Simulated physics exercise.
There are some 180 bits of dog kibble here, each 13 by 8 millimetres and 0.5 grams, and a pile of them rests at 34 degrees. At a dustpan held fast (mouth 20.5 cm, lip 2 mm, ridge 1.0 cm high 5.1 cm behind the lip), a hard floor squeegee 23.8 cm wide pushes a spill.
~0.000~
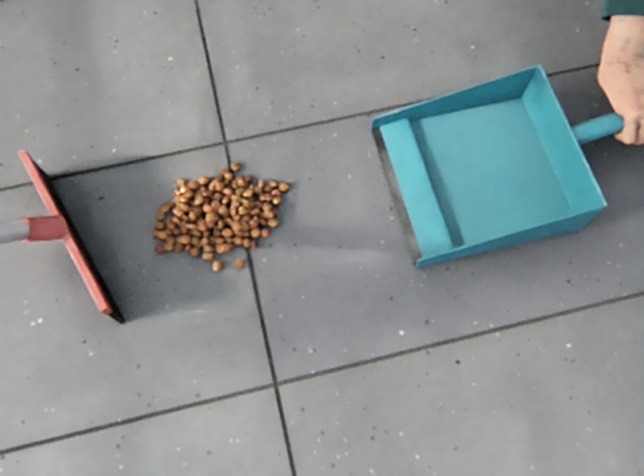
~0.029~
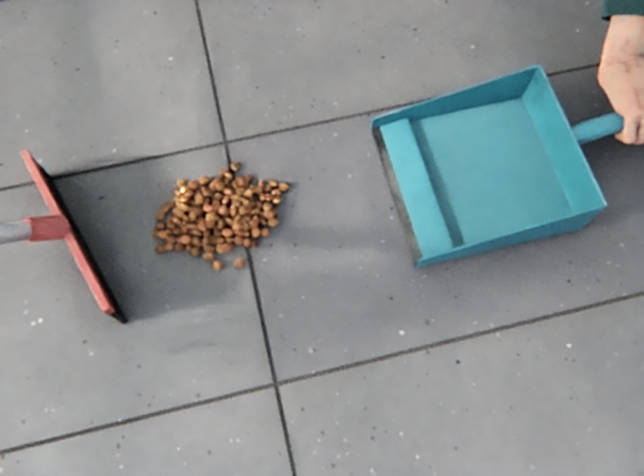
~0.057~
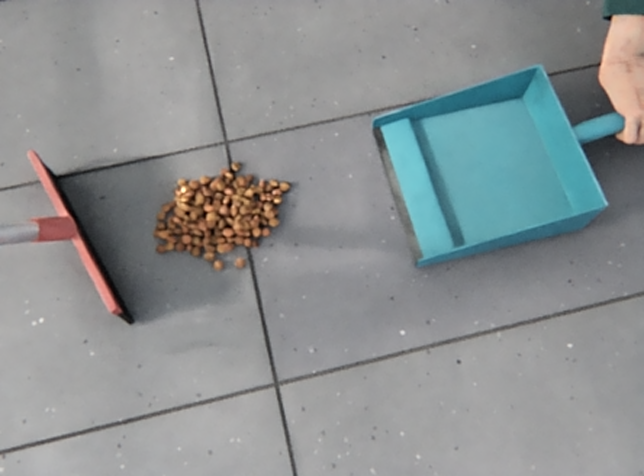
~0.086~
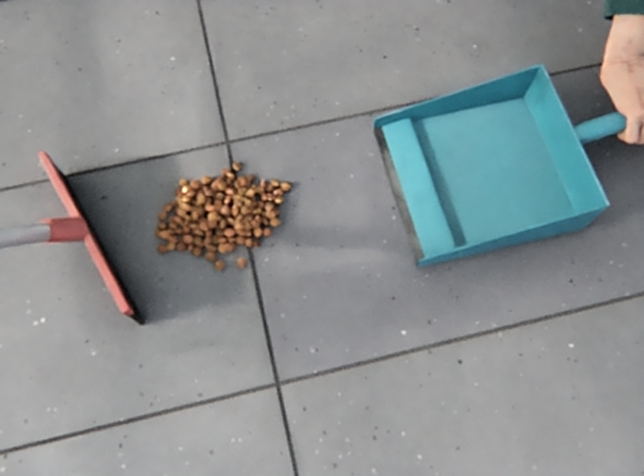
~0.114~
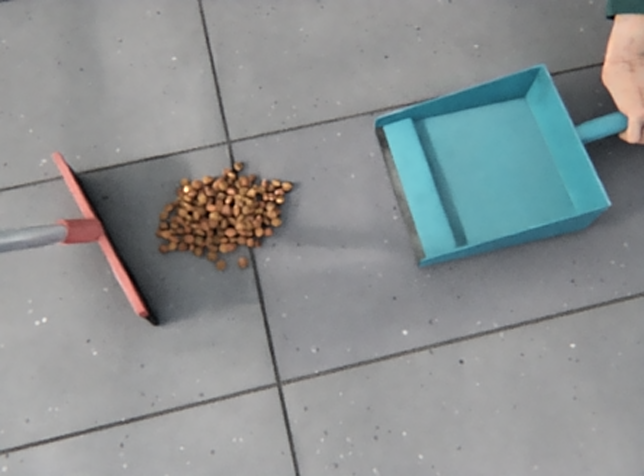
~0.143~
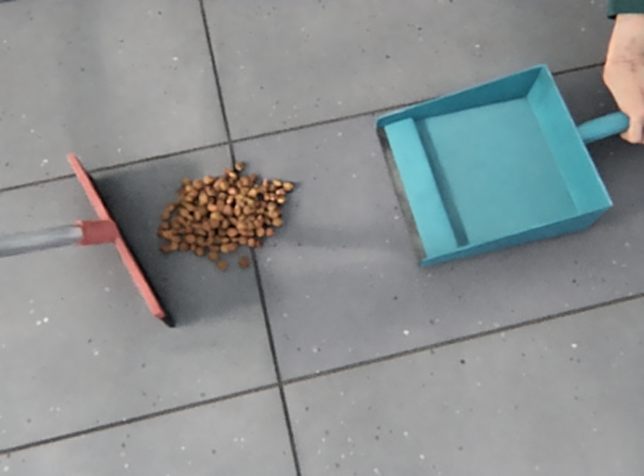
The footage shows a red-headed squeegee with a grey handle sliding slowly rightward across grey floor tiles, drawing closer to a still pile of brown kibble, while a hand at the right holds a teal dustpan in place.
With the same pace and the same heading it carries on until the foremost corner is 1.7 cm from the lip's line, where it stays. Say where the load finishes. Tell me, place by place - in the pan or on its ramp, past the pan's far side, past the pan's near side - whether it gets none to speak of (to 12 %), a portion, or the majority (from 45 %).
Pan: None to speak of; far side: None to speak of; near side: None to speak of.
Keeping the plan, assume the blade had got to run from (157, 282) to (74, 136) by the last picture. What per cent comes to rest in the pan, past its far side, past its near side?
That ends as pan 15, far 50, and near 0.
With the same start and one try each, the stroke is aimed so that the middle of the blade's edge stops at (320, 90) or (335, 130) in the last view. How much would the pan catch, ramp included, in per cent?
About 5 % and 20 %.
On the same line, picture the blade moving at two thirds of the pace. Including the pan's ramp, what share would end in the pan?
Then around 0 per cent.
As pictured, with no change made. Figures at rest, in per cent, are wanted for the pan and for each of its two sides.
Pan: 0%. Far side: 5%. Near side: 0%.
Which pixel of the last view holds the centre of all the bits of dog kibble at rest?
When it all comes to rest, the middle is near (335, 185).
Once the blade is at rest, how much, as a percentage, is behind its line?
Around 35 in a hundred.
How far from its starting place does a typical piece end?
It works out to roughly 14 cm.
After 0.41 s, middle of the blade 20 cm from the lip; 0 % over the lip, far side 0 %, near side 0 %.
Then, at 0.58 s, middle of the blade 11 cm from the lip; 0 % over the lip, far side 0 %, near side 0 %.
After 0.88 s, middle of the blade 6 cm from the lip; 0 % over the lip, far side 5 %, near side 0 %.
At rest (1.3 s), pan 0 %, far side 5 %, near side 0 %, in front of the lip or behind the blade 95 %.
